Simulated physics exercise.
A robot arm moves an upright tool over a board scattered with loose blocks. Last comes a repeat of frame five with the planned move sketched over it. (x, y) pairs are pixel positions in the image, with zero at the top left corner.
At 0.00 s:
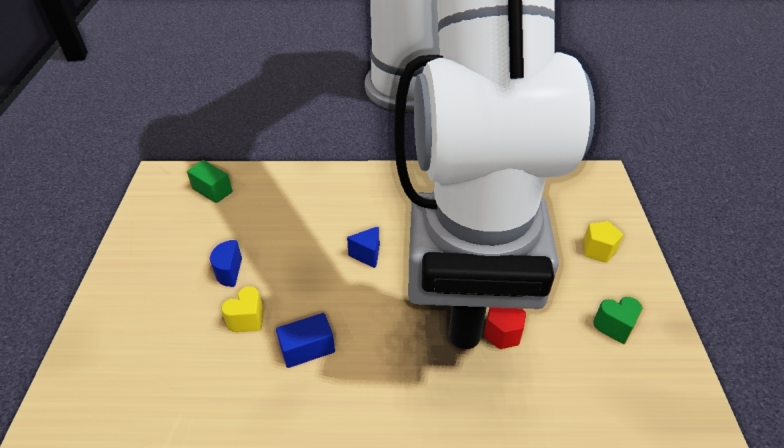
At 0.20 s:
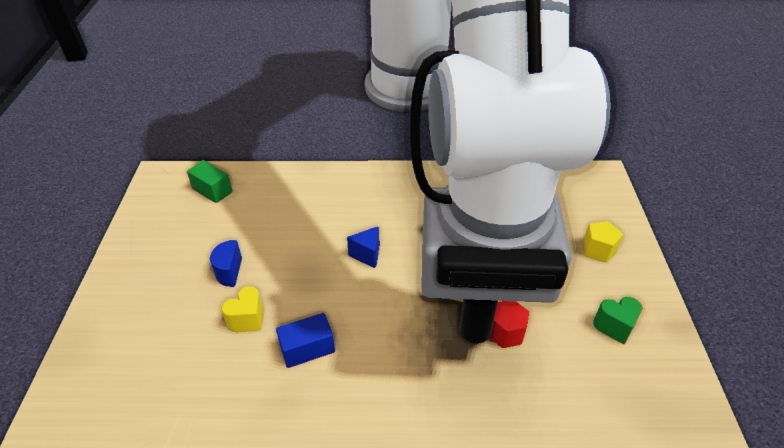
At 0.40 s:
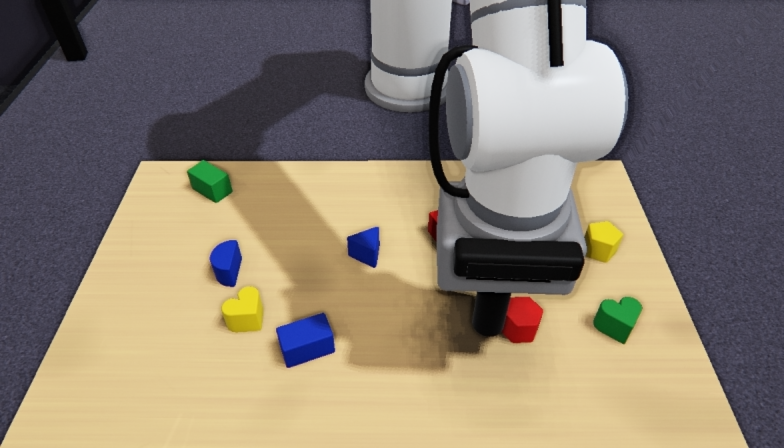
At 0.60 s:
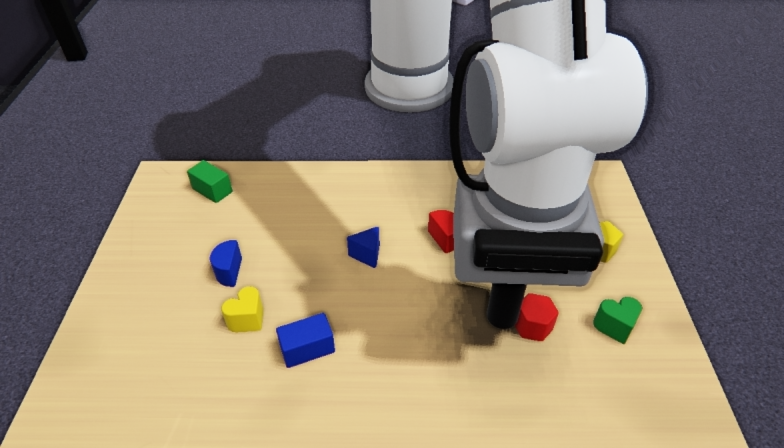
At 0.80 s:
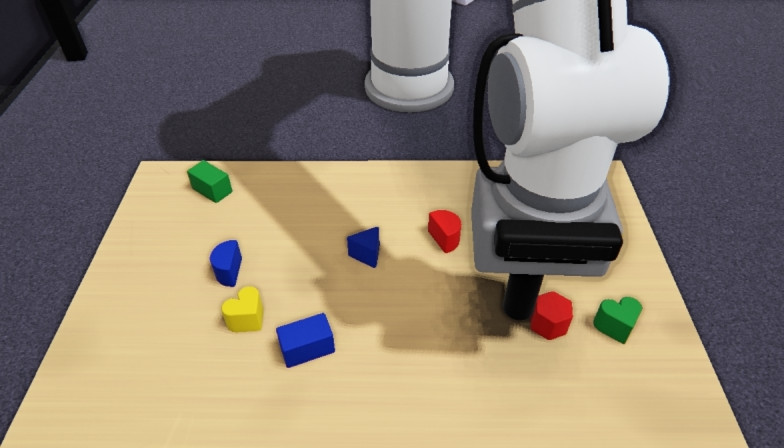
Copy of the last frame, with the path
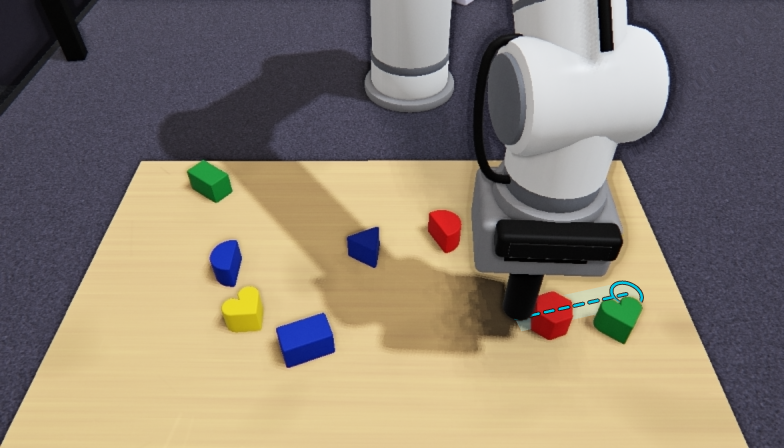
The clip shows a robot arm over a wooden board scattered with red, blue, green and yellow blocks, its black upright tool pushing a red six-sided block steadily rightward, narrowing the gap to a green heart.
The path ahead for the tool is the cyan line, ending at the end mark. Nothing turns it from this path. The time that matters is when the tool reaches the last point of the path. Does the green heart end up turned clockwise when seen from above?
That would be a no.
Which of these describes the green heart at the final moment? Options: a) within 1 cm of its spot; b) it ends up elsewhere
b (it ends up elsewhere)
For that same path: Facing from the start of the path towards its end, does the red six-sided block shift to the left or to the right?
Answer: Rightward.
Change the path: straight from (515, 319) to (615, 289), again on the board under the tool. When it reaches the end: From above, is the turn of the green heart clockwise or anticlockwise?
From the top: Counterclockwise.
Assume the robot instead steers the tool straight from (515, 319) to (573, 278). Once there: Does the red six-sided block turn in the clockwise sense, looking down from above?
It seems so.
Path on the board, in a line from (515, 319) to (626, 294).
On the path given first. One third of the way, tool (557, 301); red six-sided block (594, 309), turned 45° clockwise; green heart (636, 311), turned 10° anticlockwise.
Two thirds of the way, tool (595, 293); red six-sided block (614, 312), turned 110° clockwise; green heart (652, 318), turned 60° anticlockwise.
At the end, tool (631, 285); red six-sided block (614, 312), turned 110° clockwise; yellow pentagon in place; green heart (652, 318), turned 60° anticlockwise.
